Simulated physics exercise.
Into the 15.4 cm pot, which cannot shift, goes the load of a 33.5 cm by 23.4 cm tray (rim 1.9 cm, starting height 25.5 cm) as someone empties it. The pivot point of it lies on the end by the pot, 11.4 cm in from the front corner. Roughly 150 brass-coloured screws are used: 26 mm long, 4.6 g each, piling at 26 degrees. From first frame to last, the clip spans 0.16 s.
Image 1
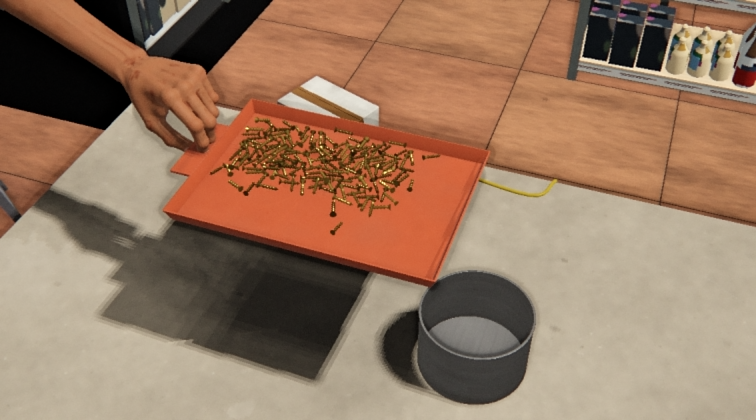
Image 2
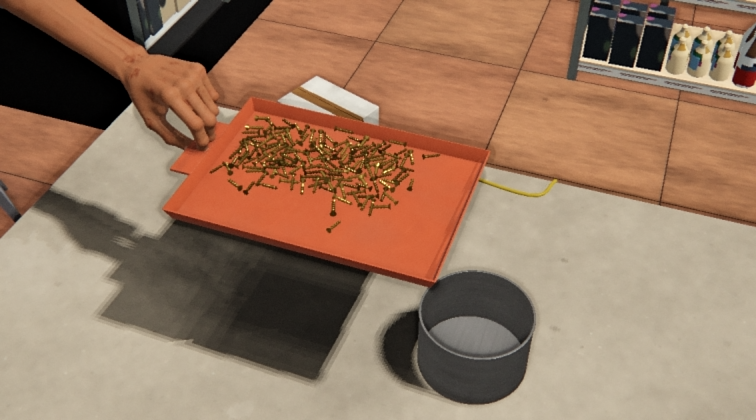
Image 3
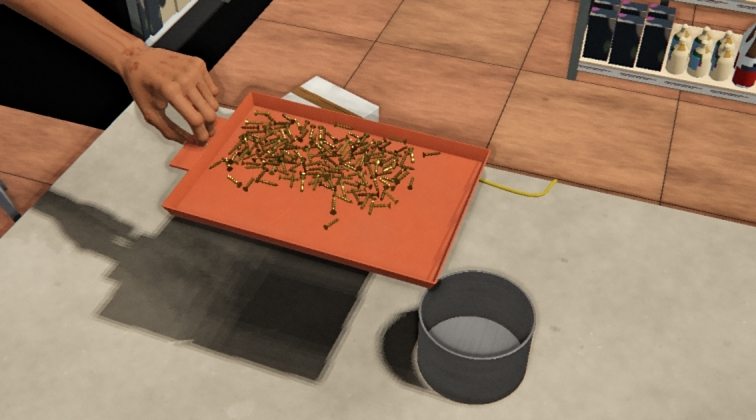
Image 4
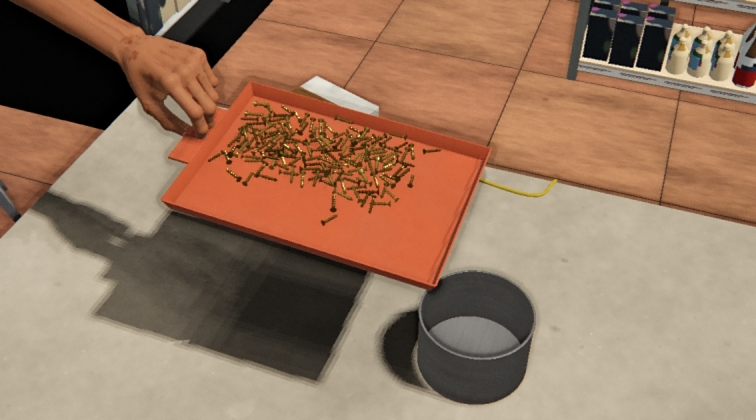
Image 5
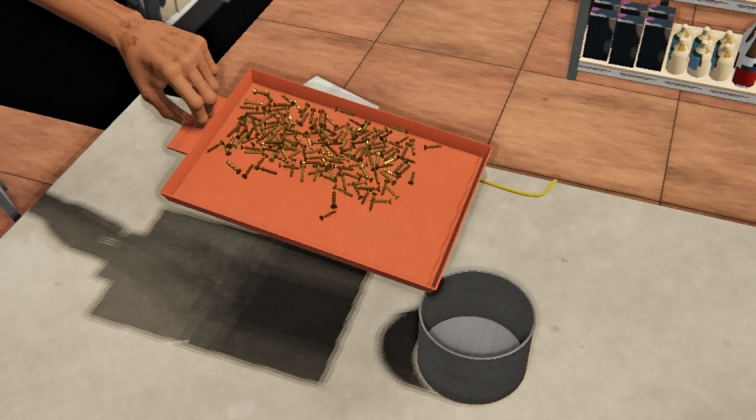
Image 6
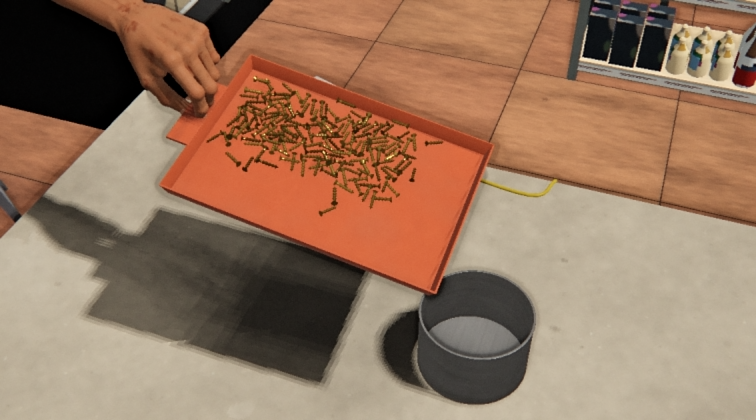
A hand held the left end of an orange tray scattered with brass-coloured screws, then slowly raised that end so the tray slanted toward a dark grey pot, while the screws stayed bunched together.
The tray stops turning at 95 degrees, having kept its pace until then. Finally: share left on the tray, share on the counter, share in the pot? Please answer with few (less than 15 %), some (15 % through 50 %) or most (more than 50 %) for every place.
Tray: Few, counter: Most, pot: Few.
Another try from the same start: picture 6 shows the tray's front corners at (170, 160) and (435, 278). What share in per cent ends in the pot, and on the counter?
Final per cent - pot 30, counter 70.
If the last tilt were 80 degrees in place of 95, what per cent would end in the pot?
It would land at about 5 percent.
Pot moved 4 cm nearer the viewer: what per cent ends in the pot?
Share in pot: Approx. 25 %.
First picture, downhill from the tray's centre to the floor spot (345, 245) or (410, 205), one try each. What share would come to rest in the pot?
Roughly 0 per cent on the first try and 20 per cent on the second.
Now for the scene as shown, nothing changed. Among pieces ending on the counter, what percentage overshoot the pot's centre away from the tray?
That comes to roughly 70 percent.
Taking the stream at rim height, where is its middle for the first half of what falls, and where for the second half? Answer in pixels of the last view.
At roughly (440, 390) first, later on at (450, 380).
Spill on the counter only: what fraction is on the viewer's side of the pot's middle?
Some 100 per cent.
Then, 0.31 s after the last picture, tilt 54 degrees; the tray holds 100 %, the pot 0 %.
Then, 0.51 s after the last picture, tilt 80 degrees; the tray holds 45 %, the pot 0 %.
Then, 0.83 s after the last picture, tilt 95 degrees; the tray holds 0 %, the pot 5 %.
In the end, tray 0 %, counter 95 %, pot 5 %.
